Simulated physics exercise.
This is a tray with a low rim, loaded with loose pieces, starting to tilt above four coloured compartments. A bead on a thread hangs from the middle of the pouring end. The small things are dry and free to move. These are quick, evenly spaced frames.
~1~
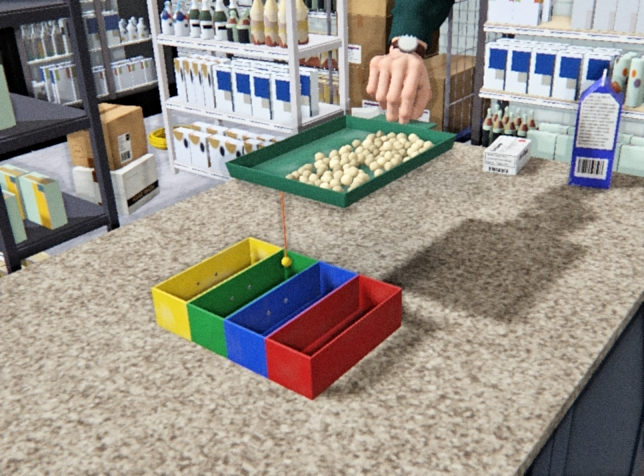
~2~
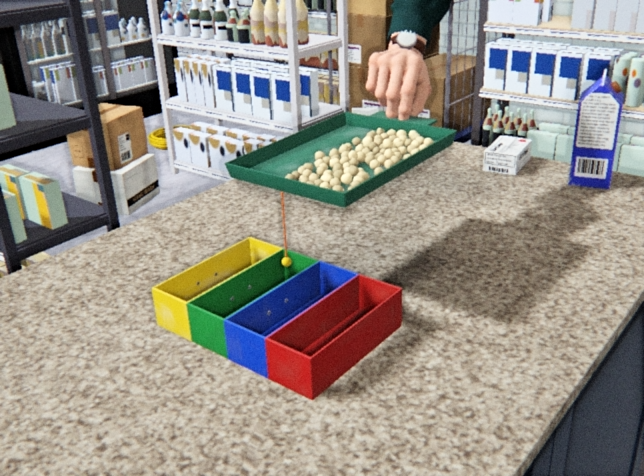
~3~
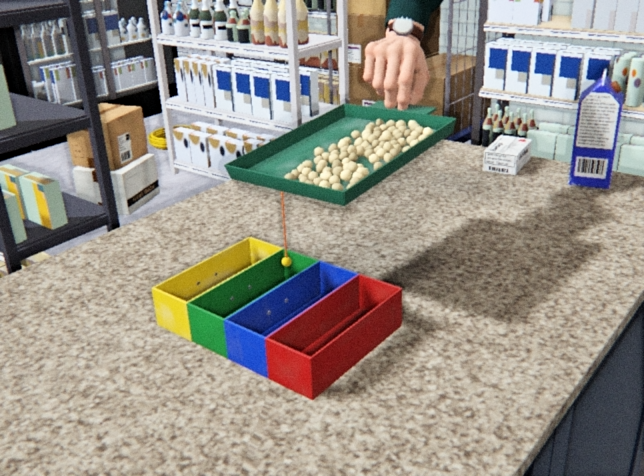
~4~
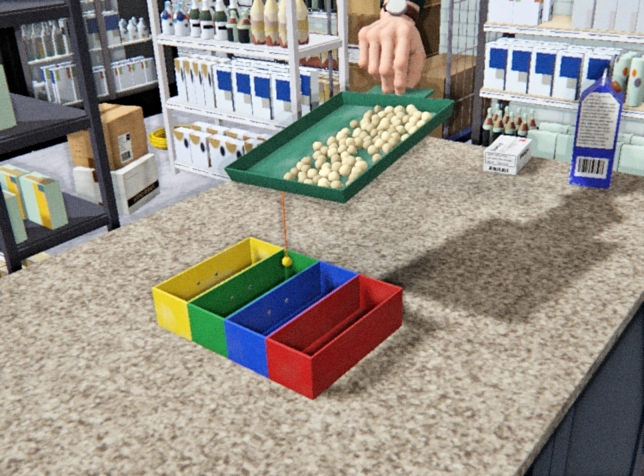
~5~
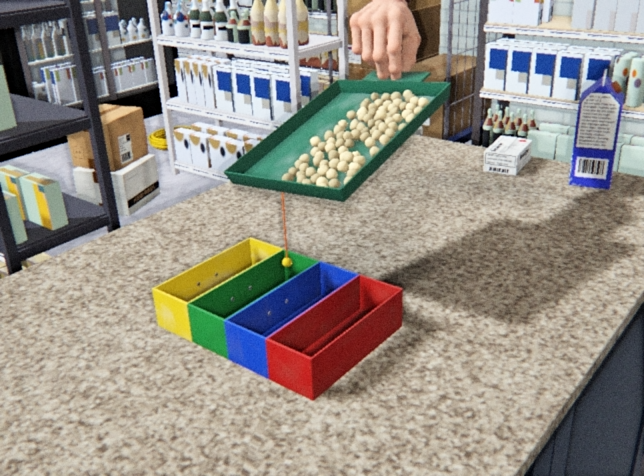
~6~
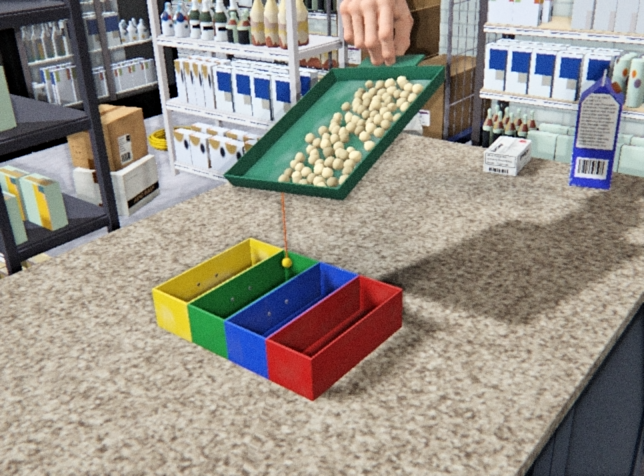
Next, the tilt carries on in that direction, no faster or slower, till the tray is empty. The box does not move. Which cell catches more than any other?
It favours the yellow compartment.
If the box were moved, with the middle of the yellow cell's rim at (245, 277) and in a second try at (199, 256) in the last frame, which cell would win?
The first try: The cell in yellow. The second: That green cell.
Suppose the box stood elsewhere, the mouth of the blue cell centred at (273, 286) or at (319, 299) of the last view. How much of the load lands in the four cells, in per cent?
First some 100, then 80 per cent.
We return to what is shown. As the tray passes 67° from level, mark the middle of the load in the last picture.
Close to (271, 158).
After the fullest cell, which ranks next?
Next in line is green.
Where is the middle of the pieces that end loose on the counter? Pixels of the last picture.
Near (127, 307).
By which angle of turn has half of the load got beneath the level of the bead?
Near 115 degrees.
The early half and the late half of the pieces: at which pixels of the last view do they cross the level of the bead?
First near (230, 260), later near (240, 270).
Soon after the last picture, tray tipped steeply; nearly all on the tray; a small part falling or outside the box.
A little later, tray tipped past a quarter turn; most on the tray; a small part in the yellow cell; a stray few in the green cell; a stray few falling or outside the box.
Later still, tray tipped past a quarter turn; about half in the yellow cell; about a third in the green cell; a small part in the blue cell; a small part falling or outside the box.
At rest, tray tipped past a quarter turn; about half in the yellow cell; about a third in the green cell; a small part in the blue cell; none in the red cell; a small part outside the box.
